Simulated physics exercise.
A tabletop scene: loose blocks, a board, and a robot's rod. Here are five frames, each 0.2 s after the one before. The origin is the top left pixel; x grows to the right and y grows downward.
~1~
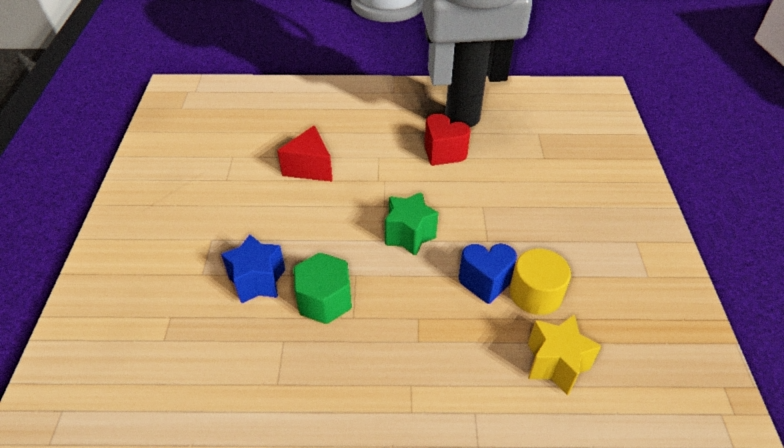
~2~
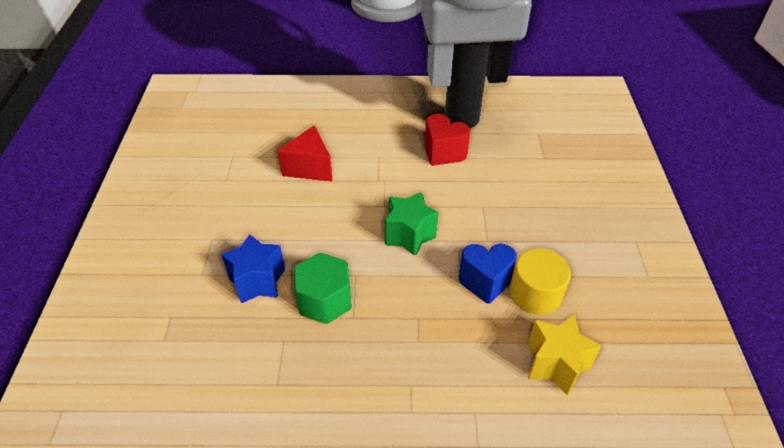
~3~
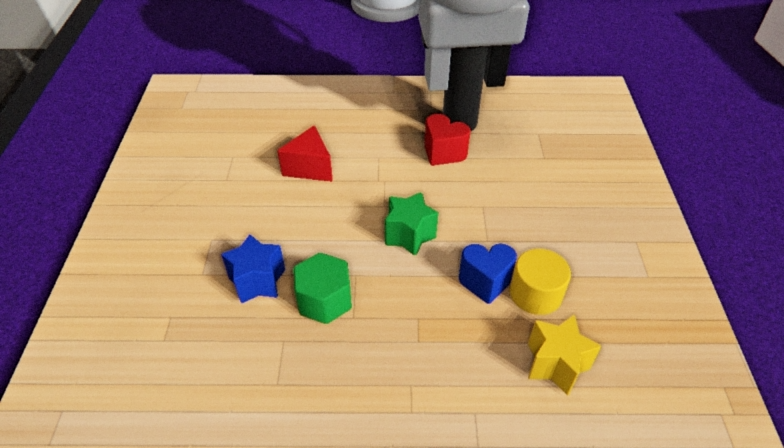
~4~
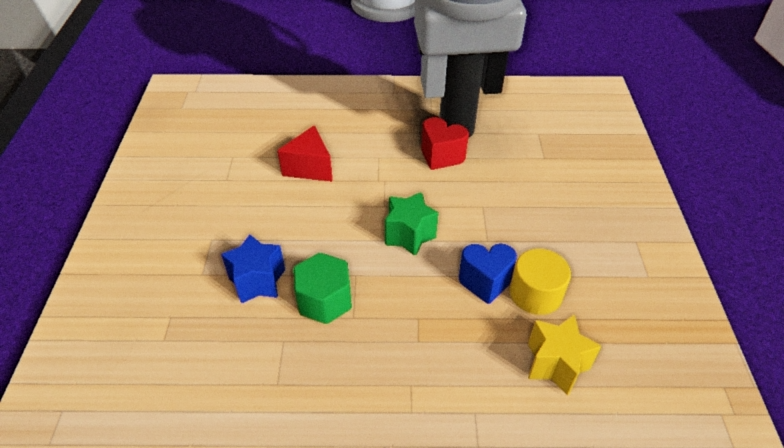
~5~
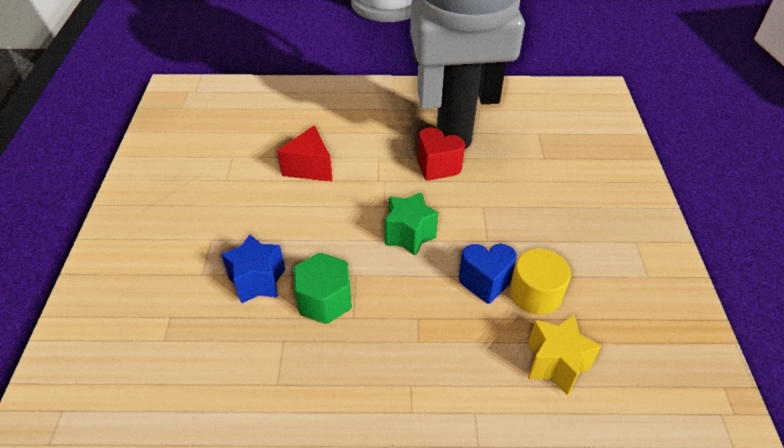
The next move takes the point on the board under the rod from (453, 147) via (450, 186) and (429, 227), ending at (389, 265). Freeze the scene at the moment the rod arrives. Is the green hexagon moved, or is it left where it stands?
By the last moment of the path, the green hexagon has shifted.
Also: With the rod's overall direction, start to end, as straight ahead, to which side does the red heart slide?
To the path's right.
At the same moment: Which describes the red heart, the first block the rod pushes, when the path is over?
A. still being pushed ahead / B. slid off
I choose B.
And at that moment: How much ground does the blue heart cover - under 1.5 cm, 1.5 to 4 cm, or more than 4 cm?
The blue heart moves under 1.5 cm.
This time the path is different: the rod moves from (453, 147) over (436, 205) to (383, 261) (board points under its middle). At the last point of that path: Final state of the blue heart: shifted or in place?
At the end, its place is the same.
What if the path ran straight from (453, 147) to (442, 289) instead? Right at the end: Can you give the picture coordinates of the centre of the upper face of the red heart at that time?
It should be at about (410, 189).
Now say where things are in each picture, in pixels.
In the first picture, rod tip (463, 118); block tops, green hexagon (321, 275); green star block (410, 209); red heart (446, 127); blue heart (490, 257).
In the second picture, rod (462, 119); blocks unchanged.
In the third picture, rod (460, 123); blocks unchanged.
In the fourth picture, rod (456, 130); red heart (444, 130).
In the fifth picture, rod (454, 140); green hexagon (321, 275); green star block (410, 209); red heart (440, 141); blue heart (490, 257).
What follows on the original path. One third of the way, rod (451, 179); red heart (422, 173), turned 30° clockwise.
Two thirds of the way, rod (430, 220); green star block (390, 223), turned 50° anticlockwise; red heart (398, 186), turned 90° clockwise.
At the end, rod (389, 258); green hexagon (293, 289), turned 10° anticlockwise; green star block (337, 252), turned 20° anticlockwise; red heart (397, 186), turned 95° clockwise; blue heart in place.
